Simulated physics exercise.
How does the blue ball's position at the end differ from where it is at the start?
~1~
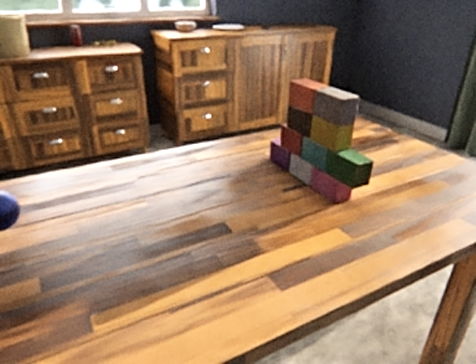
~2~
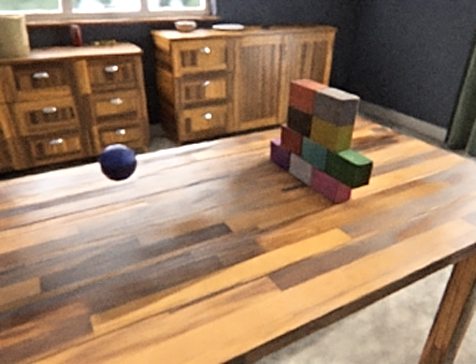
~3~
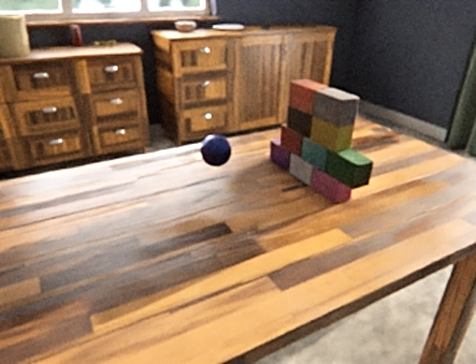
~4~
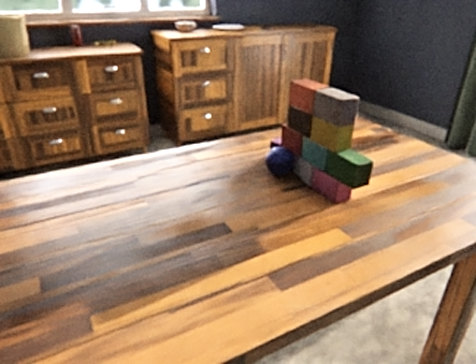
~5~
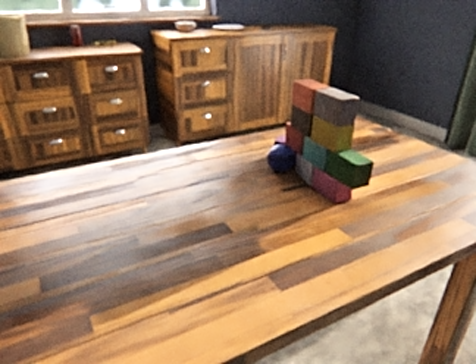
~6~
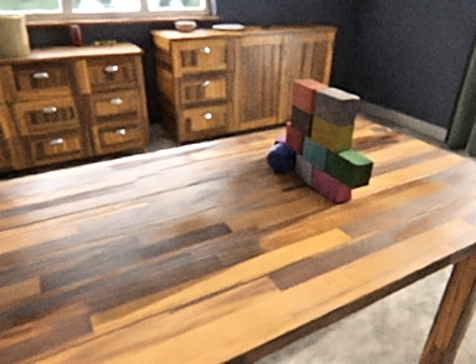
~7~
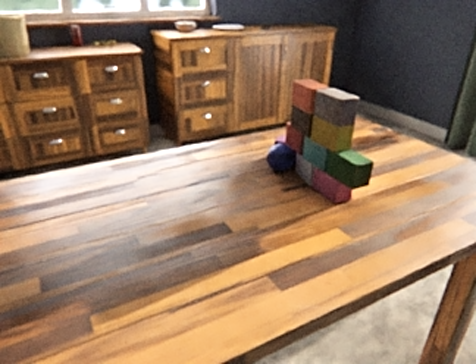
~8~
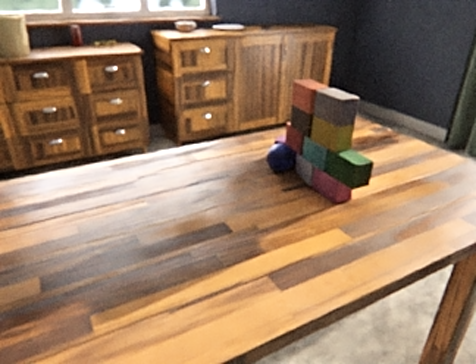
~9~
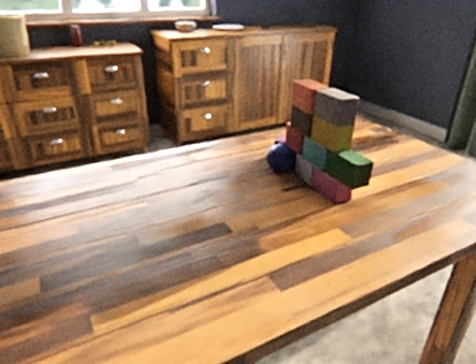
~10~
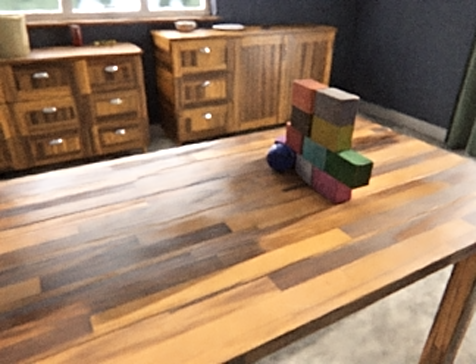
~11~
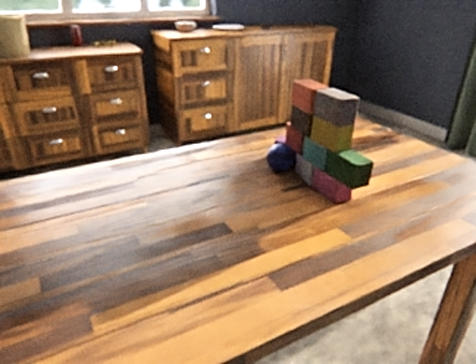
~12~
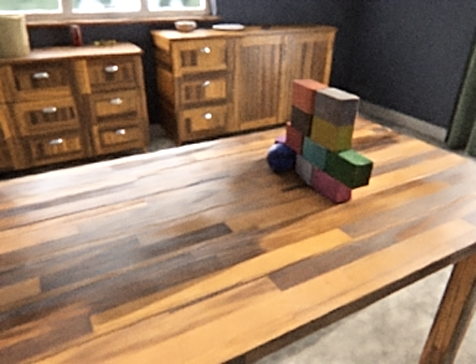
At the start the blue ball is at the far left edge of the view, away from the blocks. At the end it rests against the left side of the block stack.
